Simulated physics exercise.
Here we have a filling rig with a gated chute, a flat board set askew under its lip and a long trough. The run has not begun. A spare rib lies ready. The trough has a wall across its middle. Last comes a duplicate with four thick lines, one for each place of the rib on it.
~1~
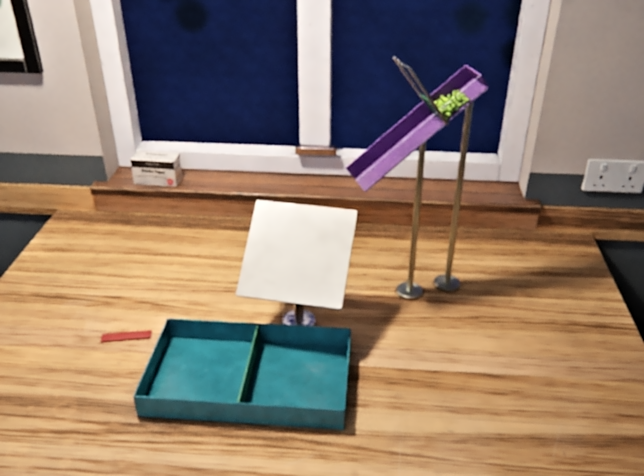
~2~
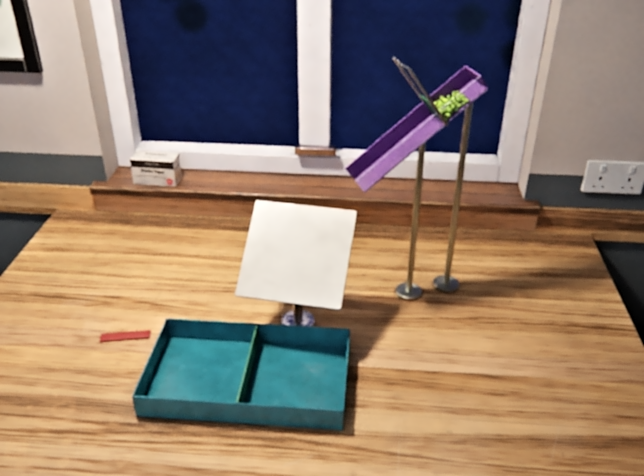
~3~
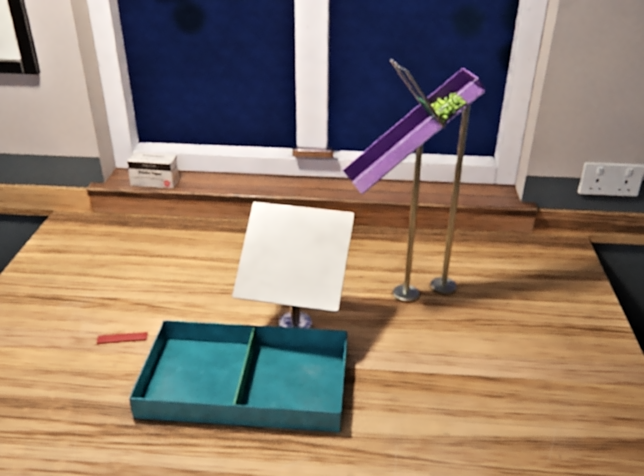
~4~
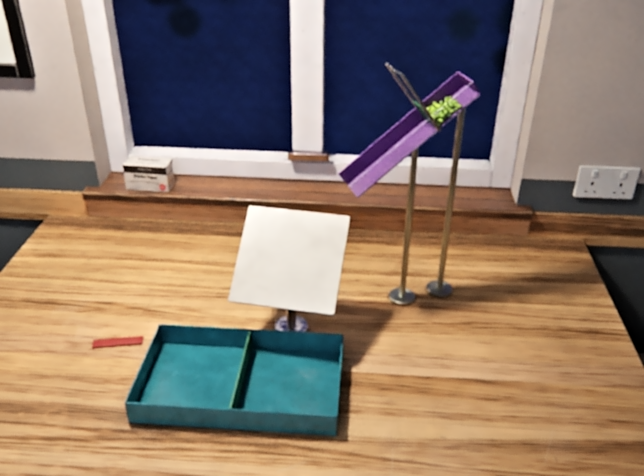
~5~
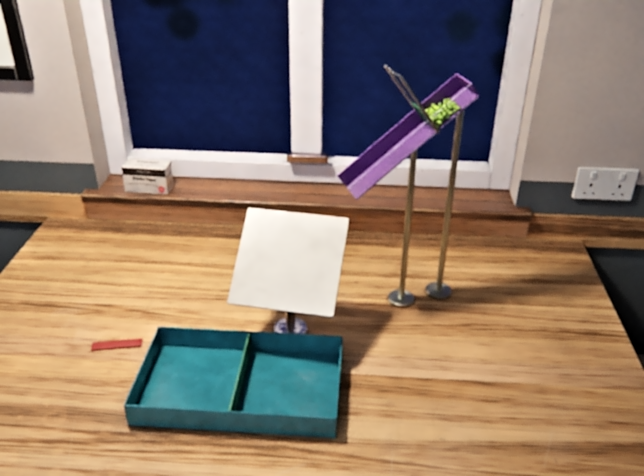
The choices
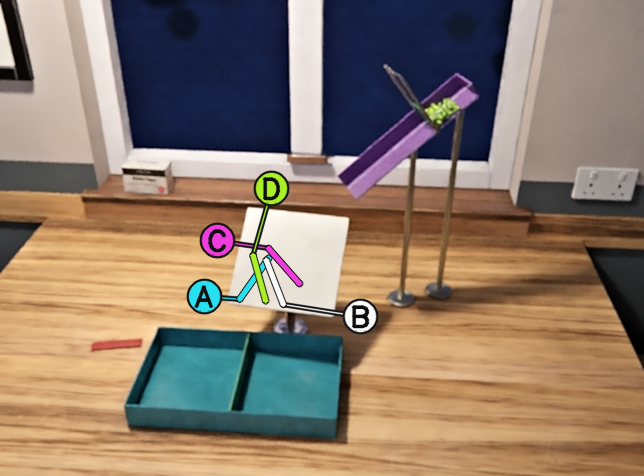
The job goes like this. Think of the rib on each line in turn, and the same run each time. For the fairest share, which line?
A beats the others.
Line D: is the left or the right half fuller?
The right half.
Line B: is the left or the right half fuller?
More lands on the right.
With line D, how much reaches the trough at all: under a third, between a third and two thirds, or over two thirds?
Line D gives over two thirds.
On the marked copy, line A from (268, 257) to (239, 299); line B from (266, 260) to (283, 304); line C from (268, 248) to (299, 283); line D from (253, 255) to (265, 300).
With A, of what is caught, close to two thirds in the left half, close to a third in the right.
With B, of what is caught, a small share in the left half, all but a few in the right.
With C, of what is caught, a small share in the left half, all but a few in the right.
With D, of what is caught, only a few in the left half, all but a few in the right.
